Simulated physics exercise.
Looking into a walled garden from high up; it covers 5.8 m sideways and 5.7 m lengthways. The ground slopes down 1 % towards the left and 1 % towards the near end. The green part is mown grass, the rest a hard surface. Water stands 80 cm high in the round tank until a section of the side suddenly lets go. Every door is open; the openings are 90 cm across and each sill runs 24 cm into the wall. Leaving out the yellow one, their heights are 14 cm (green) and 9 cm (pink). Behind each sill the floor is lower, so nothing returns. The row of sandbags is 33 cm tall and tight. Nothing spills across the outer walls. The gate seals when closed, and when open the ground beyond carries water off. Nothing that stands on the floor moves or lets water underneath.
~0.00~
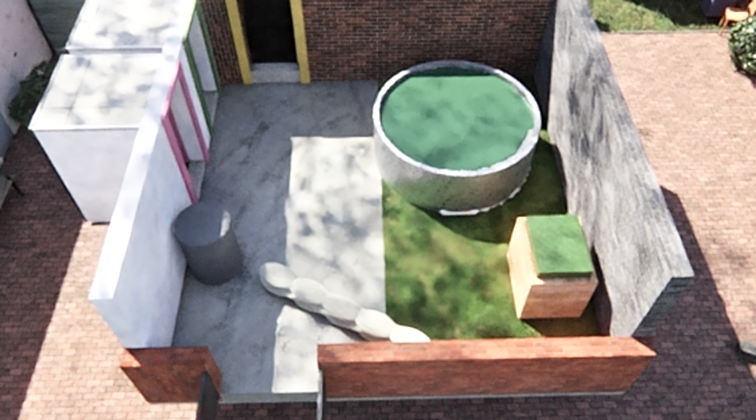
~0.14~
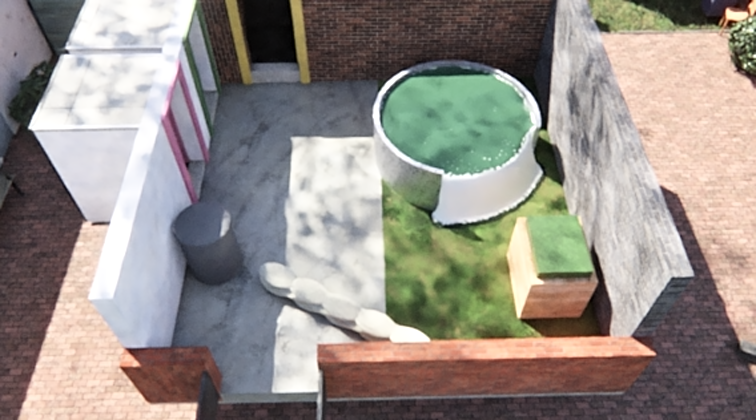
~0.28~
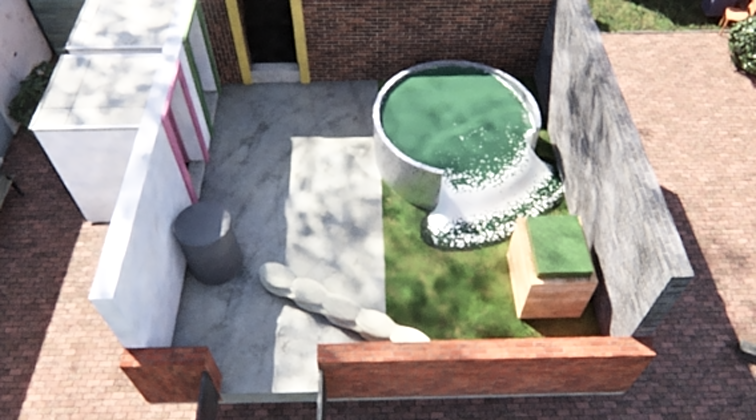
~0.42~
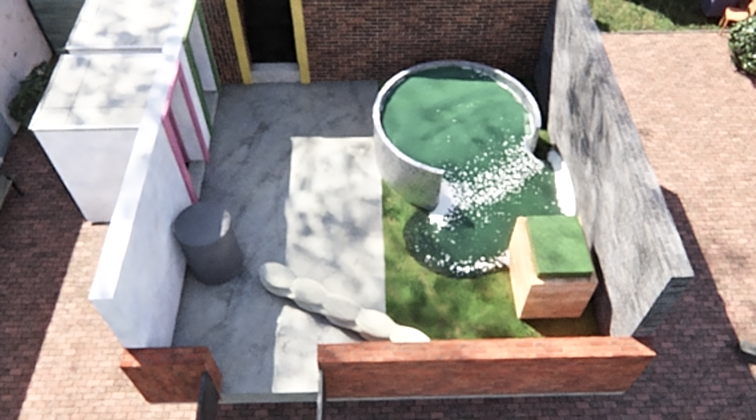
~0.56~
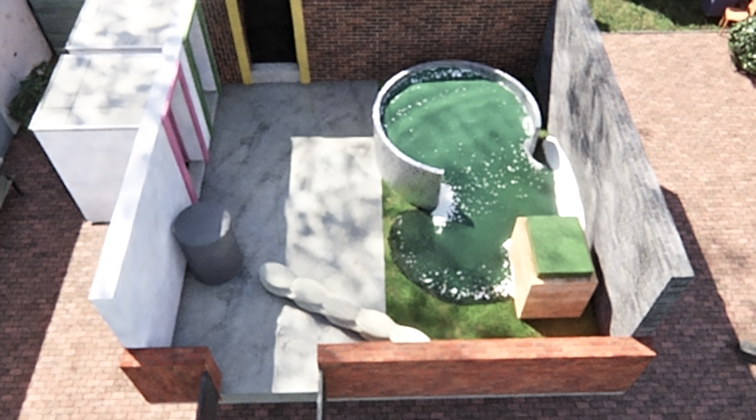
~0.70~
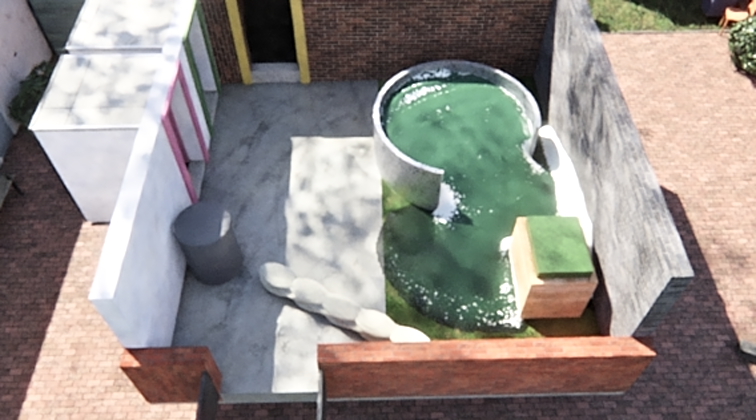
Green water pours from a gap in the round tank and spreads across the grass.
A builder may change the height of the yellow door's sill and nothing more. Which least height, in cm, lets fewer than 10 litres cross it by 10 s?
Close to 14.5 cm is just enough.
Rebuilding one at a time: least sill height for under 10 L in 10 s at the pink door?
Roughly 21 cm at pink.
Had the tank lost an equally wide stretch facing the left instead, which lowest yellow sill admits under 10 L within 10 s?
Some 23 cm.
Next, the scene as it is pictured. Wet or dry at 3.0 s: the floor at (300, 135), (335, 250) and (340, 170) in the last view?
In turn: Dry, flooded, not reached.
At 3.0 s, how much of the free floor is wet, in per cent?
Near 55 per cent is wet.
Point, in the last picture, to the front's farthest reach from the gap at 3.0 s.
Around (194, 376).
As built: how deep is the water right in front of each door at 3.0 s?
Depths in cm: Yellow 0, green 0, pink 0.
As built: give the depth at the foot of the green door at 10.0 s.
Roughly 13.0 cm deep.
After 1.4 s water covers 30 % of the floor, deepest (64 cm) near (573, 231); it has not reached the yellow door.
After 3.0 s water covers 55 % of the floor, deepest (40 cm) near (607, 365); it has not reached the yellow door.
After 10.0 s water covers 95 % of the floor, deepest (20 cm) near (249, 259); 8 cm at the yellow door, 0 litres in over its 25 cm sill.
At the yellow door as built, the water arrived by 4.7 s and peaked near 18 cm at 5.6 s.
With a sill of 12 cm, 22 litres would have come in within the 10 s; with 16.5 cm, 5 litres. So under 10 litres takes about 14.5 cm.
